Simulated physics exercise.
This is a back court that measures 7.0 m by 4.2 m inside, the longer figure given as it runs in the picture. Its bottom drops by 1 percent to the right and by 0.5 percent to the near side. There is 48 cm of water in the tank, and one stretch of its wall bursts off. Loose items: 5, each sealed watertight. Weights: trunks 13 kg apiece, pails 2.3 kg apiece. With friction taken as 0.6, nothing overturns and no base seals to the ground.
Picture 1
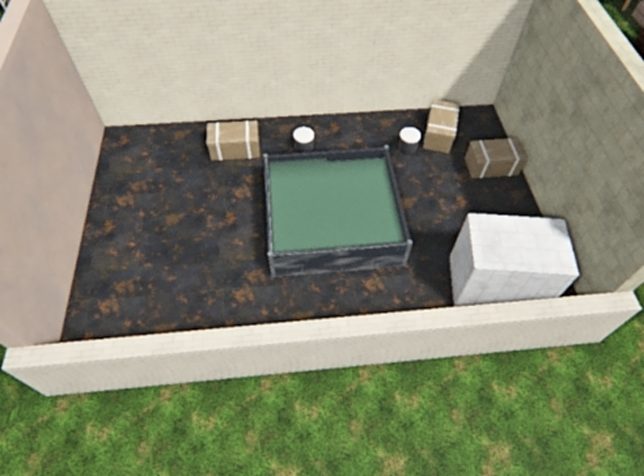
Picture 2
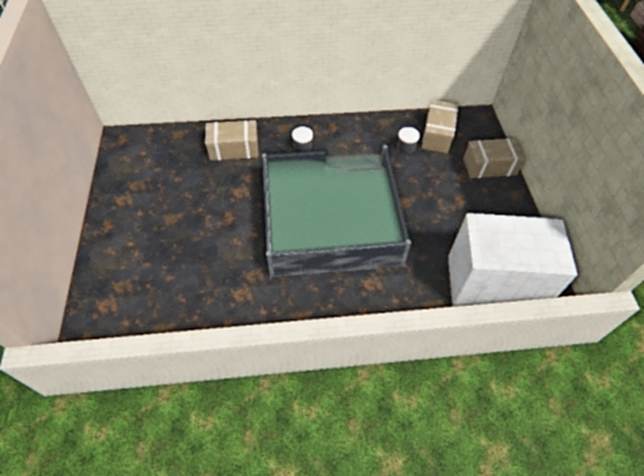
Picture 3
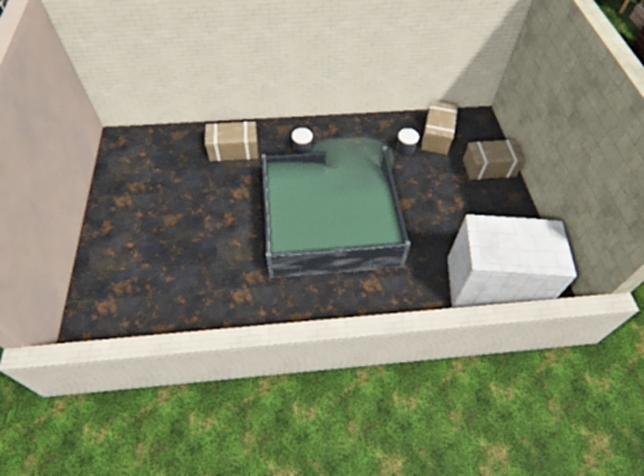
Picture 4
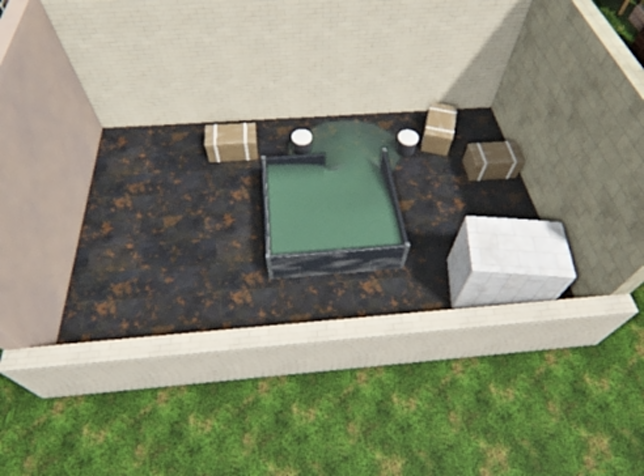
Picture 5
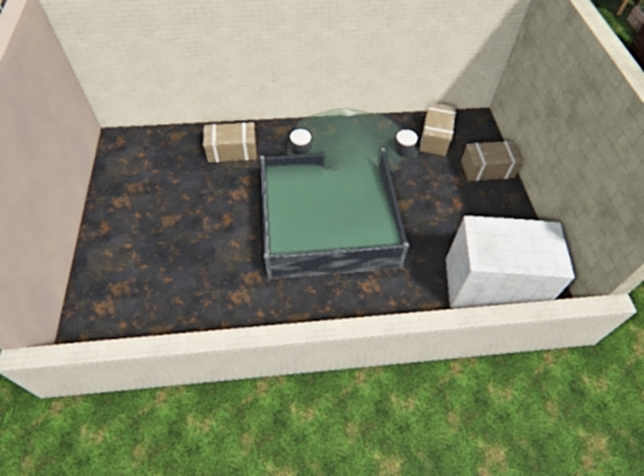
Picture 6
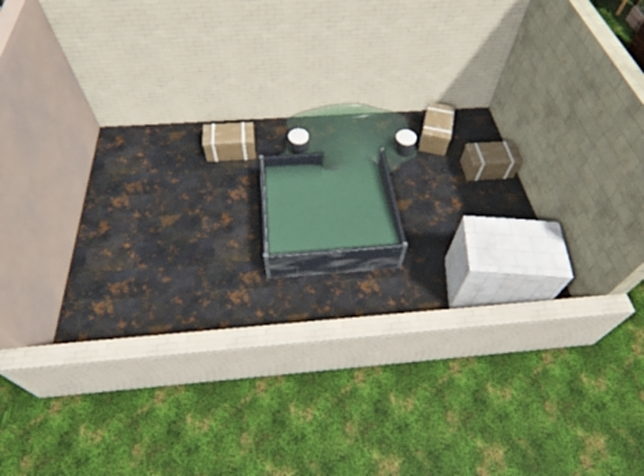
Green water in a square tank spills through its far side and spreads toward the back wall.
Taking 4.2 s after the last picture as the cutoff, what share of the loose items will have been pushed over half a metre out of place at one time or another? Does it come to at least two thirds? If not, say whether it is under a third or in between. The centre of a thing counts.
Yes, it does not fall below two thirds.
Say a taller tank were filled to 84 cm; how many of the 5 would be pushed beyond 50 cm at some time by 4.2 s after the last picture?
Then 5 of them.
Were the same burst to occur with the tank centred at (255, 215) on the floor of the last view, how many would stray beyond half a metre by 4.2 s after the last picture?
The answer would then be 5.
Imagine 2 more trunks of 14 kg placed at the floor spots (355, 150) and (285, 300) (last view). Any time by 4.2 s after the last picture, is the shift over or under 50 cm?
Above, below.
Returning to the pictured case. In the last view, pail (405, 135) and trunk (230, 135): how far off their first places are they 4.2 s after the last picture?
In turn: 300 cm, 120 cm.
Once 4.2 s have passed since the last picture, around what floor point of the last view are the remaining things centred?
I'd say about (386, 216) in the last view.
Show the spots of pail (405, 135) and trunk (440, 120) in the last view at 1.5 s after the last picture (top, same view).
Approx. (453, 120); approx. (472, 133).
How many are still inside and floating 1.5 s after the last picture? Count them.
At that time the total is 1.
Then, 0.4 s after the last picture 0 of 5 are over 50 cm from their spots; 0 afloat.
Then, 1.5 s after the last picture 2 of 5 are over 50 cm from their spots; 1 afloat.
Then, 2.8 s after the last picture 4 of 5 are over 50 cm from their spots; 1 afloat.
Then, 4.2 s after the last picture 4 of 5 are over 50 cm from their spots, and 4 have been at some point; 1 afloat.
